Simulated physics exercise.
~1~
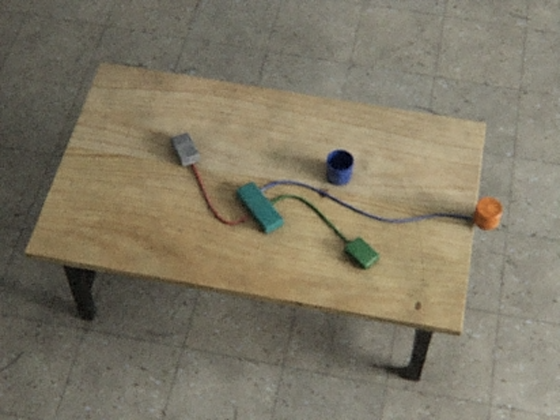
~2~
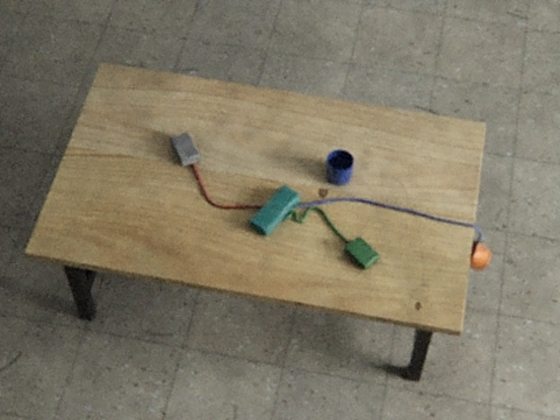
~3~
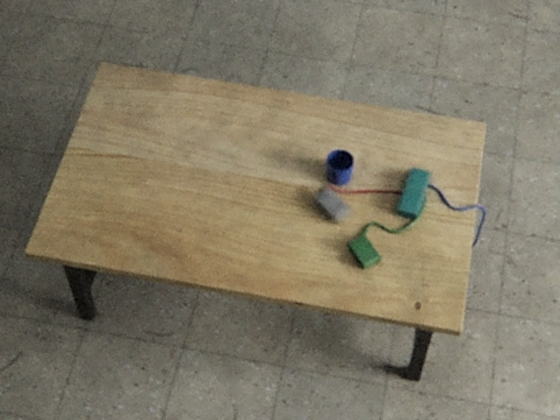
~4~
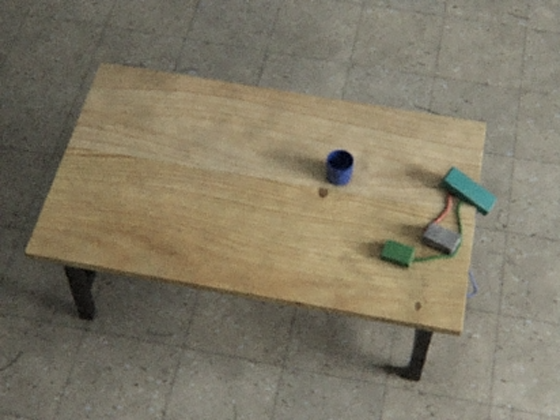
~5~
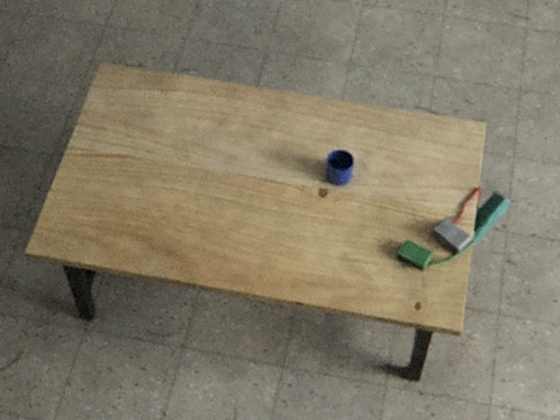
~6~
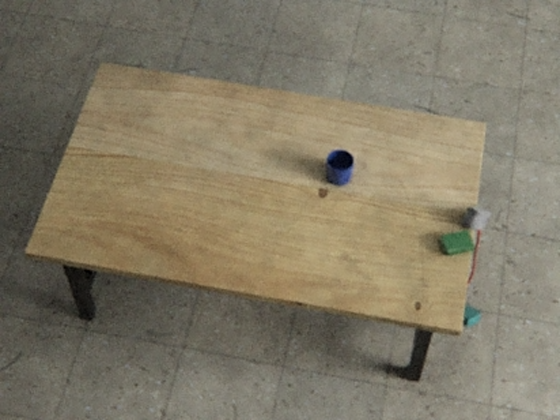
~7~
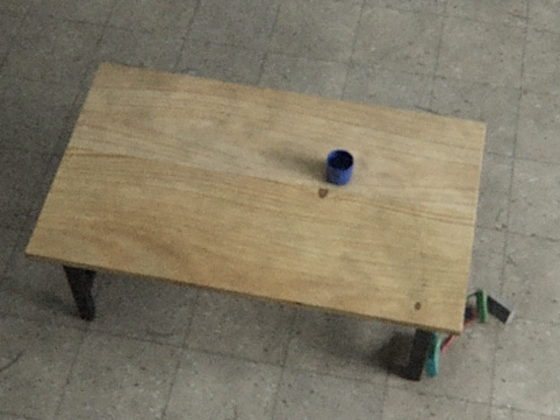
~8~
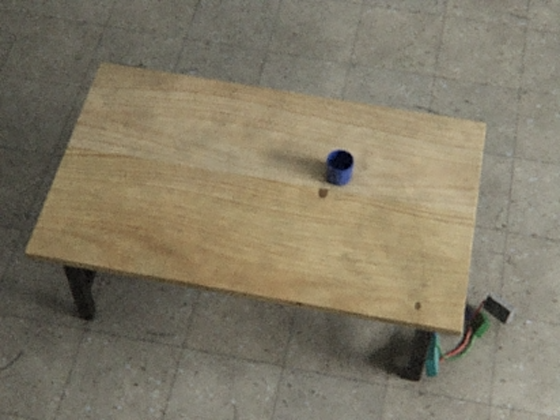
Orange speaker dropping off a table's right edge, dragging the teal strip, grey charger and green phone to the floor, blue mug staying.
